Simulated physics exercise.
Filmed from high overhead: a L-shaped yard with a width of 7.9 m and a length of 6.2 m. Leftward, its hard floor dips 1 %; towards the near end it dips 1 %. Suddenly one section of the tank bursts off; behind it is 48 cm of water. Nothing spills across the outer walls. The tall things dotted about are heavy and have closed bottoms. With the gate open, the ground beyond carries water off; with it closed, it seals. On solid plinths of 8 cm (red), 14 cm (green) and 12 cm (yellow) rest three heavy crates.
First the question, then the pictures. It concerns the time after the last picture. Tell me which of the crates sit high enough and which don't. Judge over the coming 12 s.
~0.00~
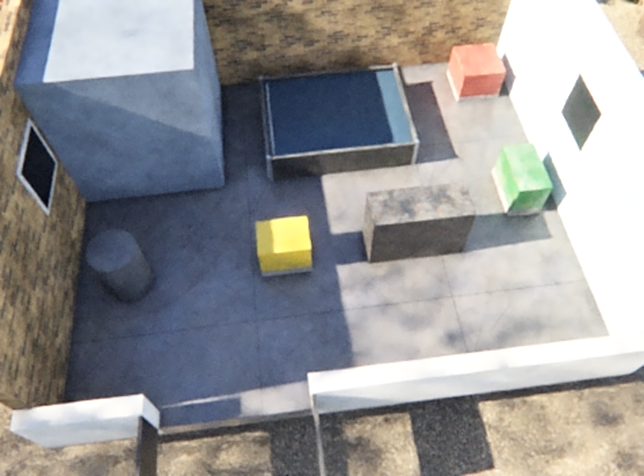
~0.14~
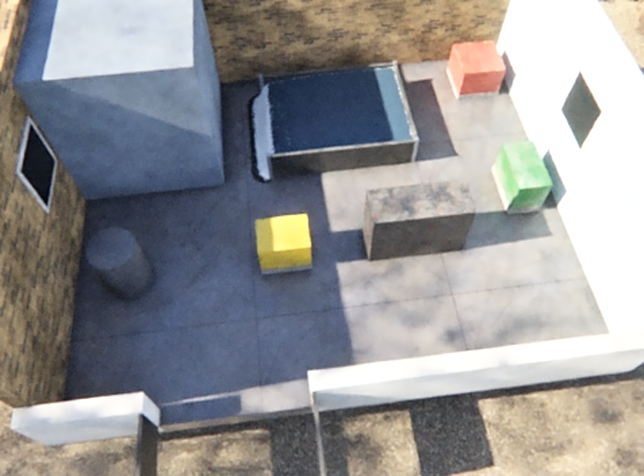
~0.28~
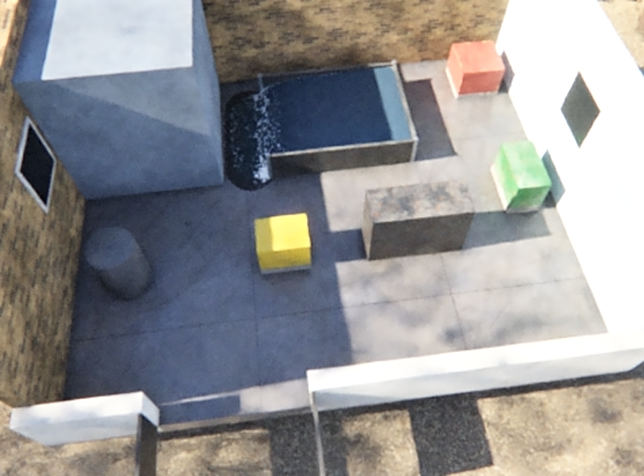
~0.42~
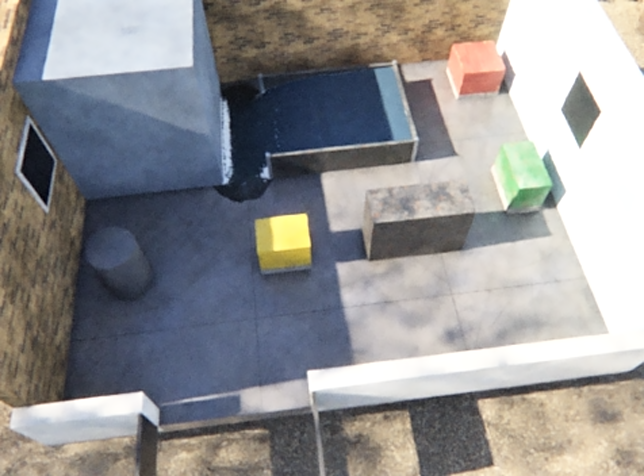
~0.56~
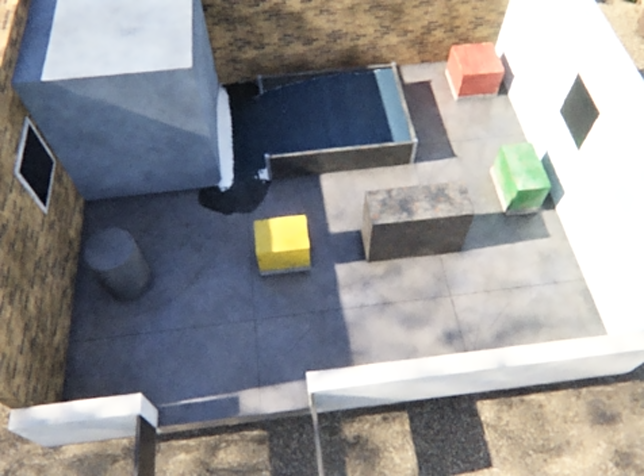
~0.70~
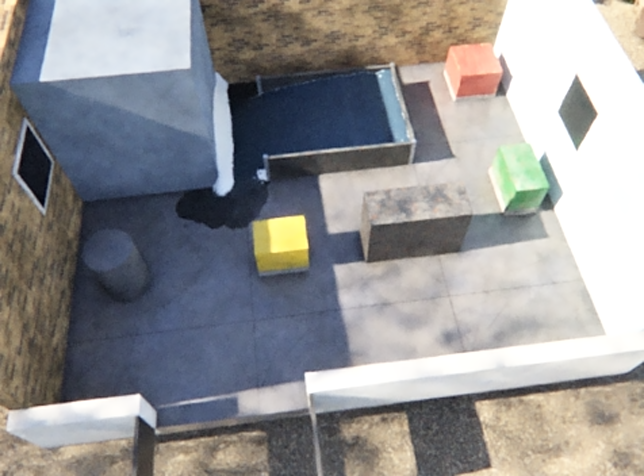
In turn: The red crate sits too low; the green crate sits high enough; the yellow crate sits too low.
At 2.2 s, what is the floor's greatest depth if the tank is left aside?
Max depth: About 40 centimetres.
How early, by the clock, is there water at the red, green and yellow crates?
Arrival: Red 2.6 s, green 4.0 s, yellow 1.3 s.
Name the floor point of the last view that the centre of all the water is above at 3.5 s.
I'd say somewhere around (289, 157).
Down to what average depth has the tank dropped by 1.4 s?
It averages close to 30 centimetres.
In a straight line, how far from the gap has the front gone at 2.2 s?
Distance: Approx. 4.4 m.
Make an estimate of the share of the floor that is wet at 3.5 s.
Around 50 per cent wet.
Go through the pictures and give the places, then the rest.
The first frame shows the tank at (335, 112) is whole and still, 48 cm deep.
In the second frame, water pours out at (268, 130) and has run 1.0 m, to (255, 99); deepest outside 20 cm, 48 cm at the tank's back.
In the third frame, the front is at (247, 185), 1.2 m from the gap at (268, 131); 1.4 m2 of floor is under water; 48 cm left at the back of the tank.
In the fourth frame, water pours out at (268, 131) and has run 1.5 m, to (223, 93); deepest outside 24 cm, 48 cm at the tank's back.
In the fifth frame, the front is at (209, 202), 1.7 m from the gap at (267, 132); 2.1 m2 of floor is under water; 48 cm left at the back of the tank.
In the sixth frame, water pours out at (266, 133) and has run 2.1 m, to (186, 211); deepest outside 82 cm, 45 cm at the tank's back.
After 1.4 s water covers 15 % of the floor and is deepest (44 cm) near (226, 88); red plinth not reached, green plinth not reached, yellow plinth reached.
After 2.2 s water covers 30 % of the floor and is deepest (40 cm) near (226, 88); red plinth not reached, green plinth not reached, yellow plinth reached.
After 3.5 s water covers 50 % of the floor and is deepest (30 cm) near (486, 62); red plinth reached, green plinth not reached, yellow plinth reached.
After 7.0 s water covers 75 % of the floor and is deepest (20 cm) near (229, 151); red plinth reached, green plinth reached, yellow plinth reached.
After 12.0 s water covers 90 % of the floor and is deepest (10 cm) near (58, 423); highest at the red plinth 17 cm, highest at the green plinth 11 cm, highest at the yellow plinth 17 cm.
